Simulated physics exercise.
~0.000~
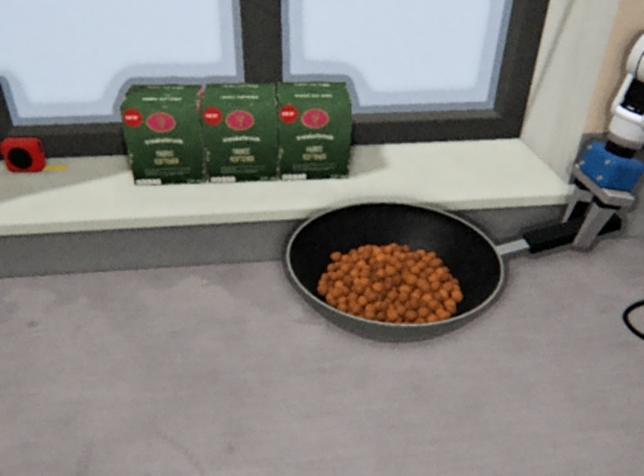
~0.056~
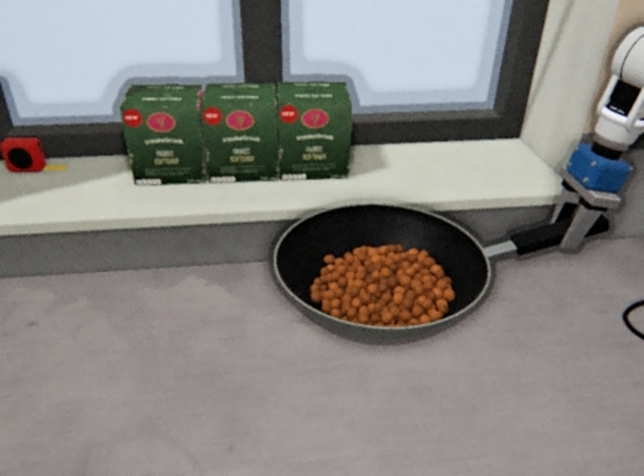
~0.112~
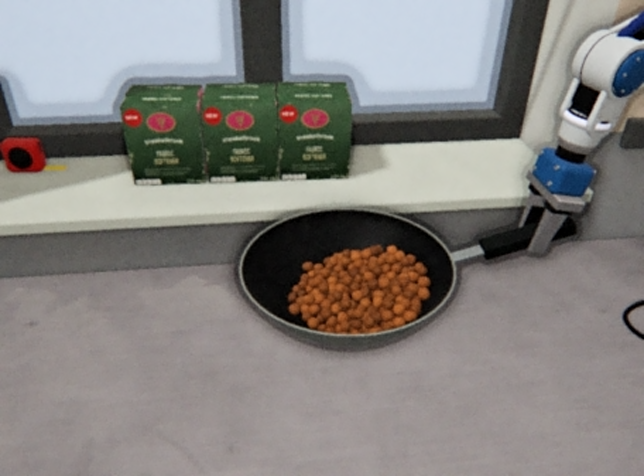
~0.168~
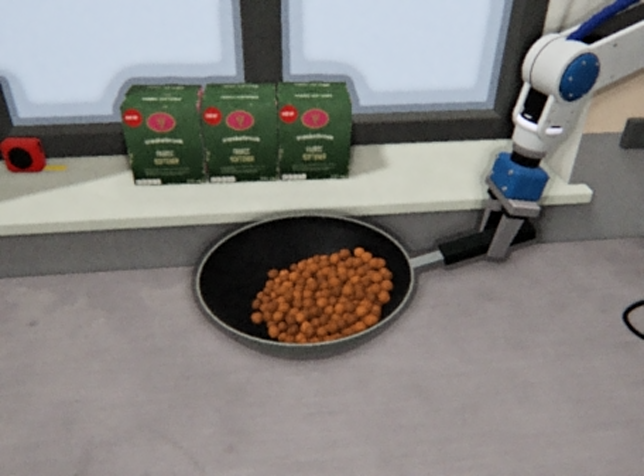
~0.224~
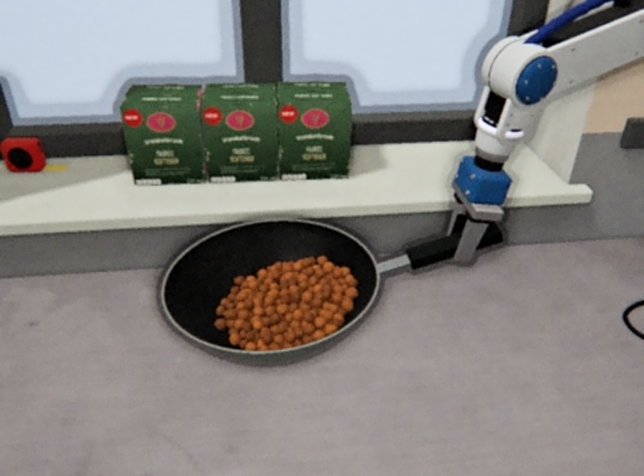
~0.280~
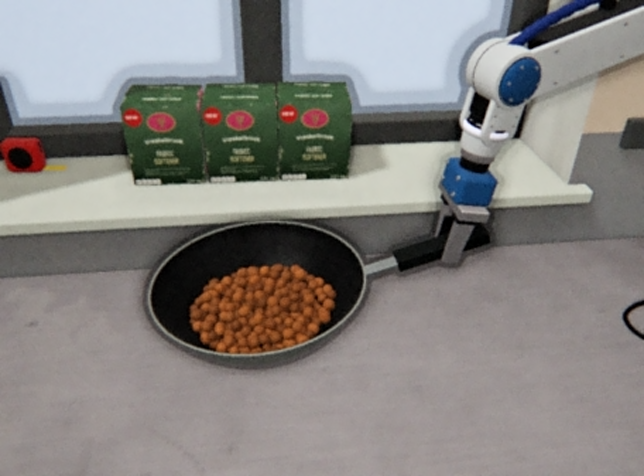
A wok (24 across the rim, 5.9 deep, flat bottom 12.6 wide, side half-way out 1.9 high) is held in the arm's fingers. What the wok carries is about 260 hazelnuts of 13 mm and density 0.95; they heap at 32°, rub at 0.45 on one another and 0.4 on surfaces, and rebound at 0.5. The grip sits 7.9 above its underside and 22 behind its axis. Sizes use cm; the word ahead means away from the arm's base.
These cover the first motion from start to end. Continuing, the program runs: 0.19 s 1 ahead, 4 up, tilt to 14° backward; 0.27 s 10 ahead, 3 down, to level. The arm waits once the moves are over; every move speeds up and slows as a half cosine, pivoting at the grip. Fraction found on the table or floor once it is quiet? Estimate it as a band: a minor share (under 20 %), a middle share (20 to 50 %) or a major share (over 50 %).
A minor share.
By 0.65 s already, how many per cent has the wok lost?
By that moment, something like 0 percent.
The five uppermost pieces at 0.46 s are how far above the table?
They are some 36 cm up.
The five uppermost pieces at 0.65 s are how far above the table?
Roughly 28 cm high.
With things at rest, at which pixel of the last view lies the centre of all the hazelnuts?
The centre of the pieces at rest lies close to (165, 299).
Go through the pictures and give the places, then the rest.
The wok middle at (391, 276), level; upper third of the load around (396, 277), from x 325 to 455, top at y 250; 258 in the wok, in the first picture.
The wok middle at (379, 278), level; upper third of the load around (399, 278), from x 315 to 450, top at y 250, in the second picture.
The wok middle at (347, 284), tilted 1° forward; upper third of the load around (388, 281), from x 295 to 425, top at y 250, in the third picture.
The wok middle at (306, 292), tilted 2° forward; upper third of the load around (357, 284), from x 255 to 390, top at y 255, in the fourth picture.
The wok middle at (274, 297), tilted 3° forward; upper third of the load around (315, 293), from x 220 to 355, top at y 260, in the fifth picture.
The wok middle at (261, 300), tilted 3° forward; upper third of the load around (275, 298), from x 195 to 330, top at y 270; 258 in the wok, in the sixth picture.
After 0.46 s, tilted 14° backward, highest piece 36 above the table; 258 in the wok.
After 0.65 s, tilted 4° backward, highest piece 29 above the table; 258 in the wok.
After 0.94 s, level, highest piece 25 above the table; 258 in the wok.
After 1.99 s, level, highest piece 25 above the table; 258 in the wok.
In the end, 258 in the wok. That is 0 % on the table or floor.
